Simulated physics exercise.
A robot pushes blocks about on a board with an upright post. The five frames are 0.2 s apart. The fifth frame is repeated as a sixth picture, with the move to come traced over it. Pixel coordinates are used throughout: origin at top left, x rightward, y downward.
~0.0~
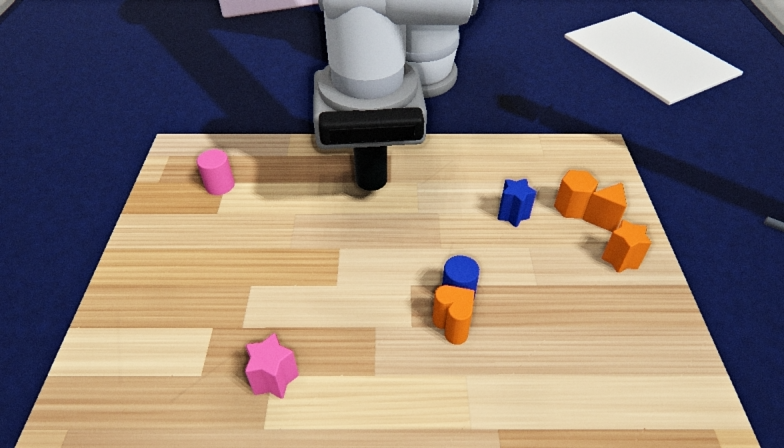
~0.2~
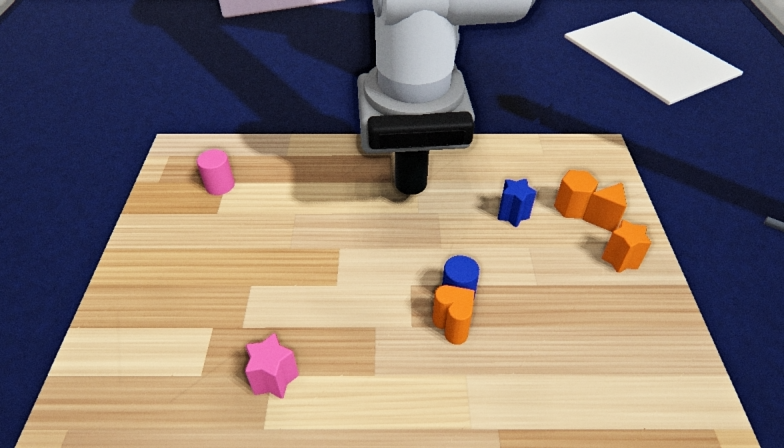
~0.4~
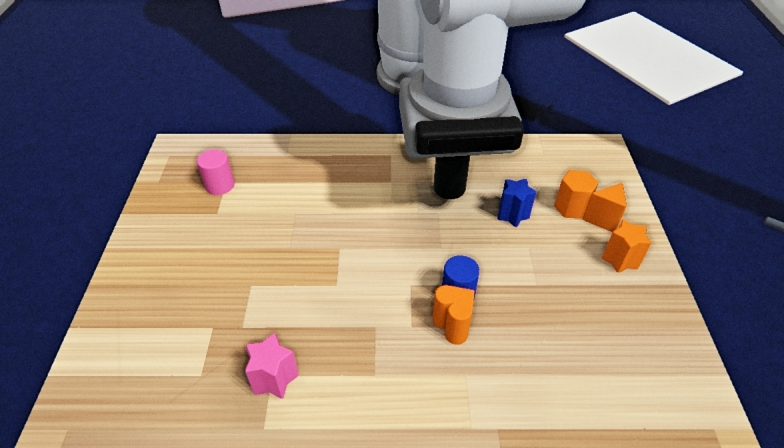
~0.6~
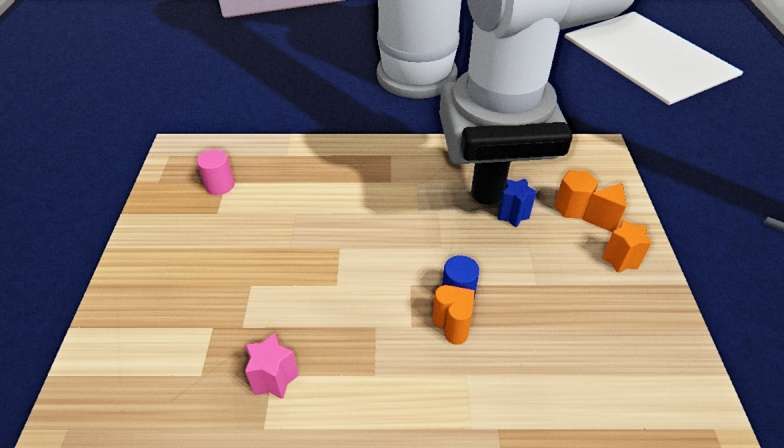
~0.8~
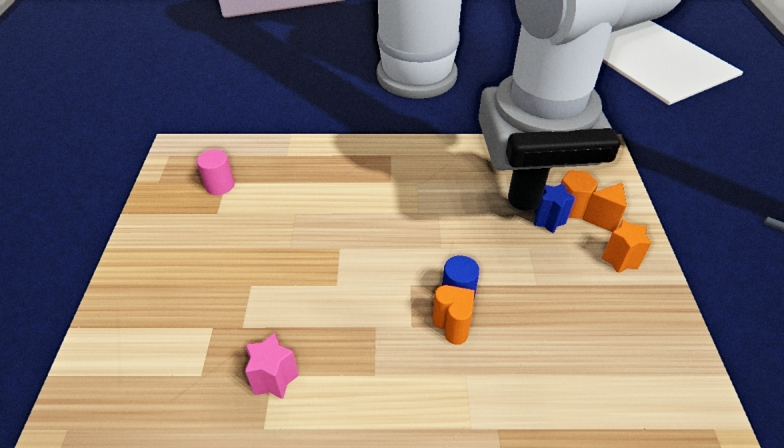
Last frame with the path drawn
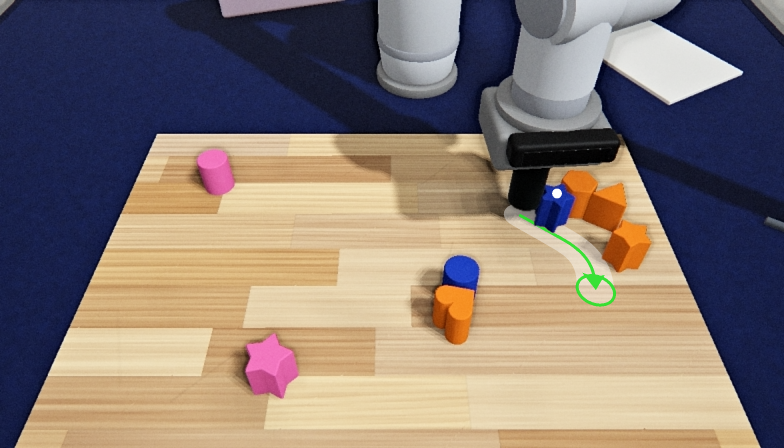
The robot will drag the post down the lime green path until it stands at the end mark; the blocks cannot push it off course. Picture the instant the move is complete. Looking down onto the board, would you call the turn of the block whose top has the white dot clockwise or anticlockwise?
Spins counterclockwise.
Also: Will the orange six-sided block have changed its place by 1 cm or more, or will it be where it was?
The orange six-sided block changes place.
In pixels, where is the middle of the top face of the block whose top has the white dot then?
It sits at (610, 211).
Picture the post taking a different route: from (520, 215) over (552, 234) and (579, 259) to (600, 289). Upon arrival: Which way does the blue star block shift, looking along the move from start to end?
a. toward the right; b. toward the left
b.
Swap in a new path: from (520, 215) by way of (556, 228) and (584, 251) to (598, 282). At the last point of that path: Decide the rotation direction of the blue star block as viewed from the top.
It swings round anticlockwise.
Path on the board, from (520, 215) by way of (554, 234) and (585, 257) to (596, 290); the dot is on the blue star block.
On the path given first. One third of the way, post at (558, 220); blue star block at (595, 205), turned 35° anticlockwise; orange six-sided block at (590, 180), turned 25° anticlockwise.
Two thirds of the way, post at (592, 244); blue star block at (610, 211), turned 55° anticlockwise; orange six-sided block at (590, 180), turned 25° anticlockwise; orange triangular block at (618, 193).
At the end, post at (602, 276); blue star block at (610, 211), turned 55° anticlockwise; orange six-sided block at (590, 180), turned 25° anticlockwise; orange triangular block at (618, 193); orange star block in place.
